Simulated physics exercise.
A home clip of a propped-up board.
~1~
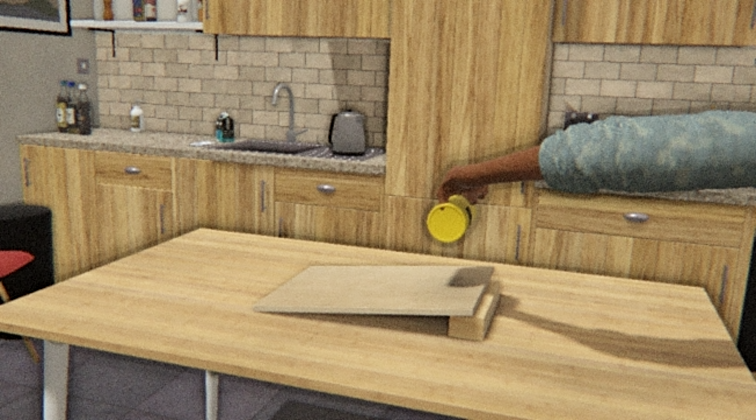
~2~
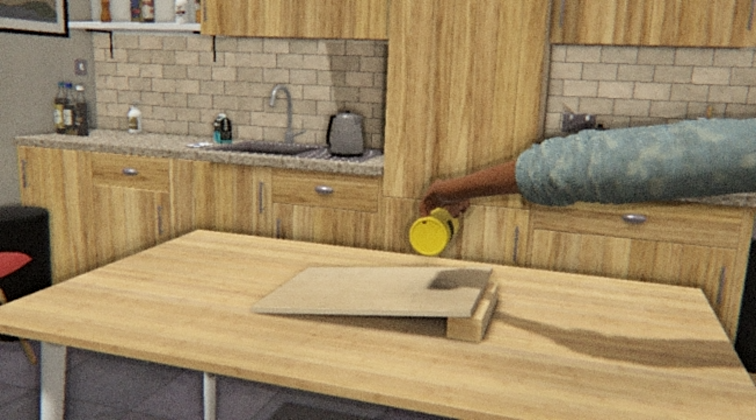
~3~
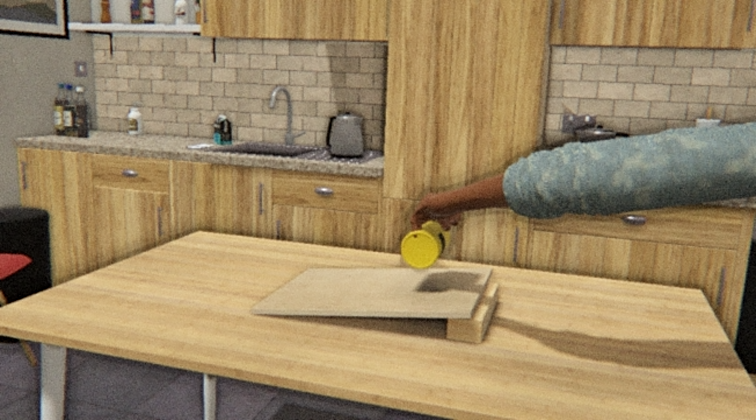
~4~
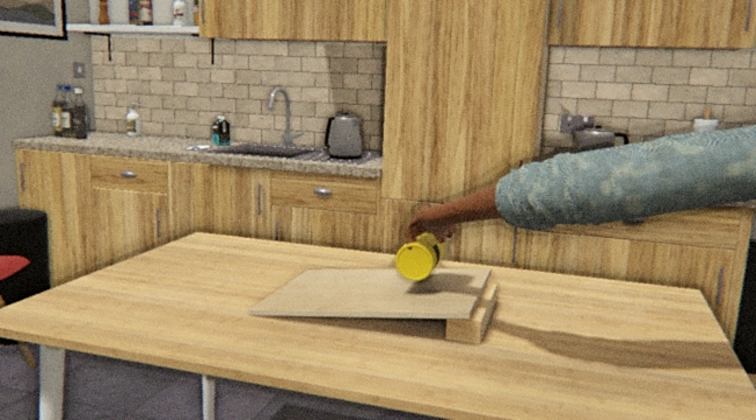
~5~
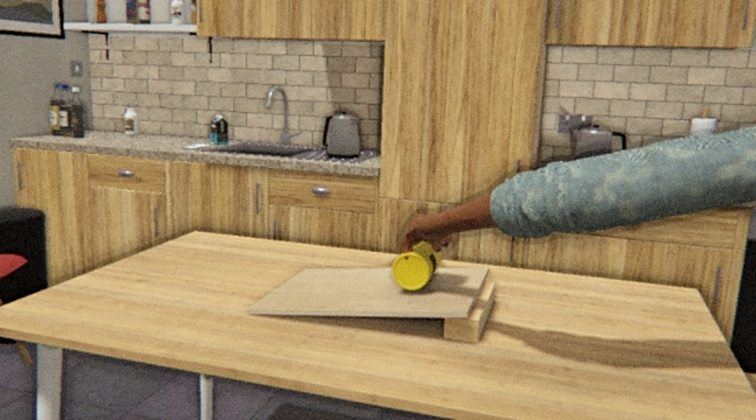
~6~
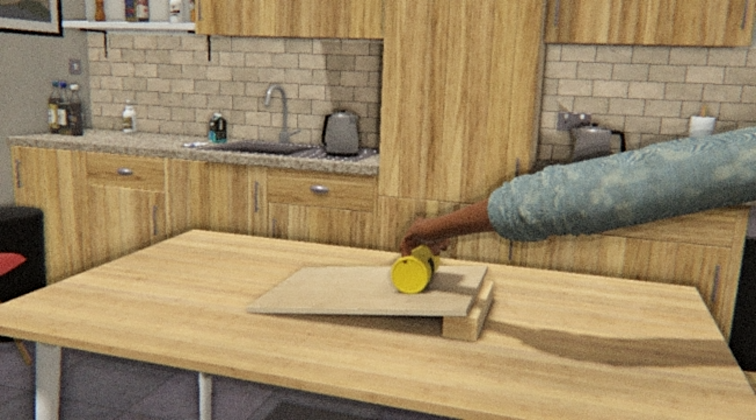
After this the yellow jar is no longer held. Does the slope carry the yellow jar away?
Outcome: The yellow jar slides or rolls down.
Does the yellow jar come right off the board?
It leaves the board.
Then, 1.20 s past the last view, yellow jar now off the board.
Then, 2.00 s past the last view, things are still on the move.
Finally, off the board, yellow jar. The yellow jar runs down the board.
